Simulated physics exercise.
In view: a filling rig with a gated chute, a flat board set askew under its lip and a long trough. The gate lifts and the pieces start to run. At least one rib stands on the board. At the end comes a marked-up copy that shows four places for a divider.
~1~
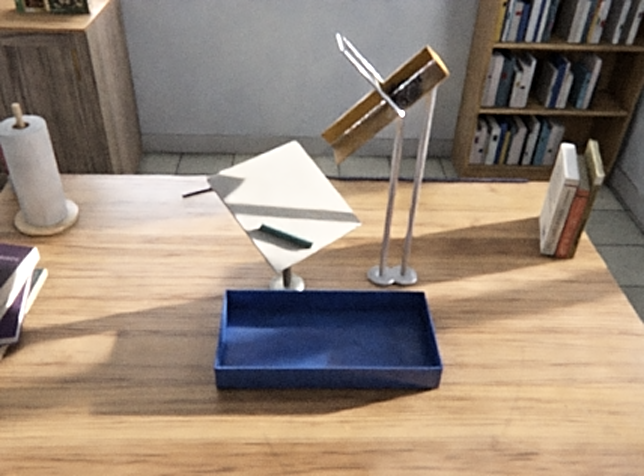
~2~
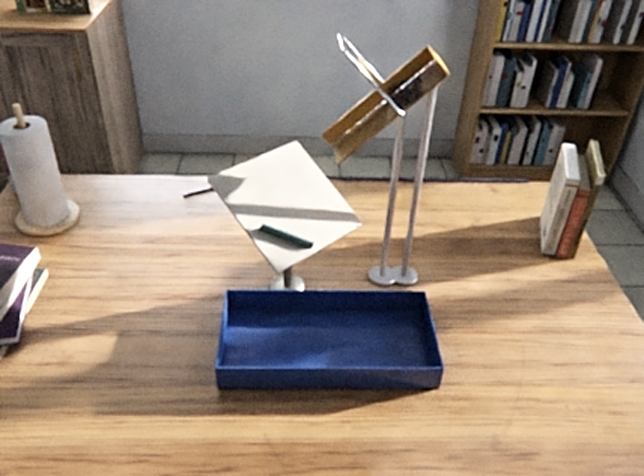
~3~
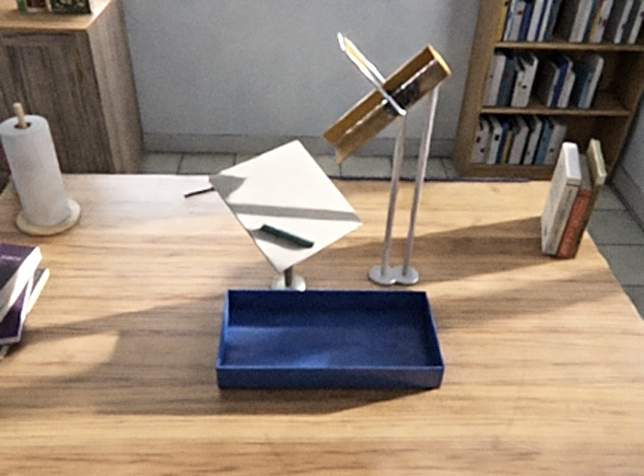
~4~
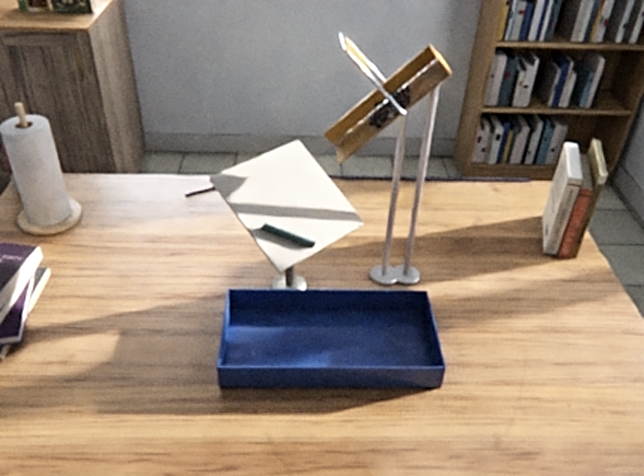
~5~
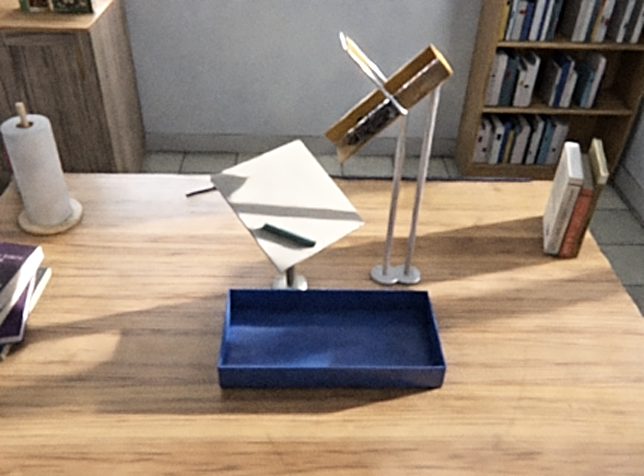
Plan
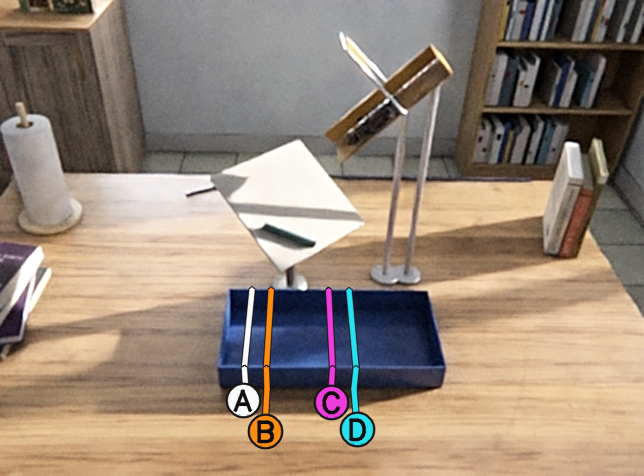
On a wooden table, a tilted pale board with a dark green rib stands behind an empty blue trough, while small dark pieces slide a short way down the sloping wooden chute toward its lower left end.
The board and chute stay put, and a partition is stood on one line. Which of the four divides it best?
Line D does it best.
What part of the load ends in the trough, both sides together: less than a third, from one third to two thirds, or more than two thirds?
About that: More than two thirds.
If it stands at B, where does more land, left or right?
Right.
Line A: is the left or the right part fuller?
The right side.
On the marked copy, line A crosses the front rim at (244, 367); line B crosses the front rim at (266, 367); line C crosses the front rim at (332, 367); line D crosses the front rim at (355, 367).
If A is chosen, of what is caught, a stray few on the left of the divider, nearly all on the right.
If B is chosen, of what is caught, a stray few on the left of the divider, nearly all on the right.
If C is chosen, of what is caught, a small part on the left of the divider, nearly all on the right.
If D is chosen, of what is caught, about a third on the left of the divider, about two thirds on the right.
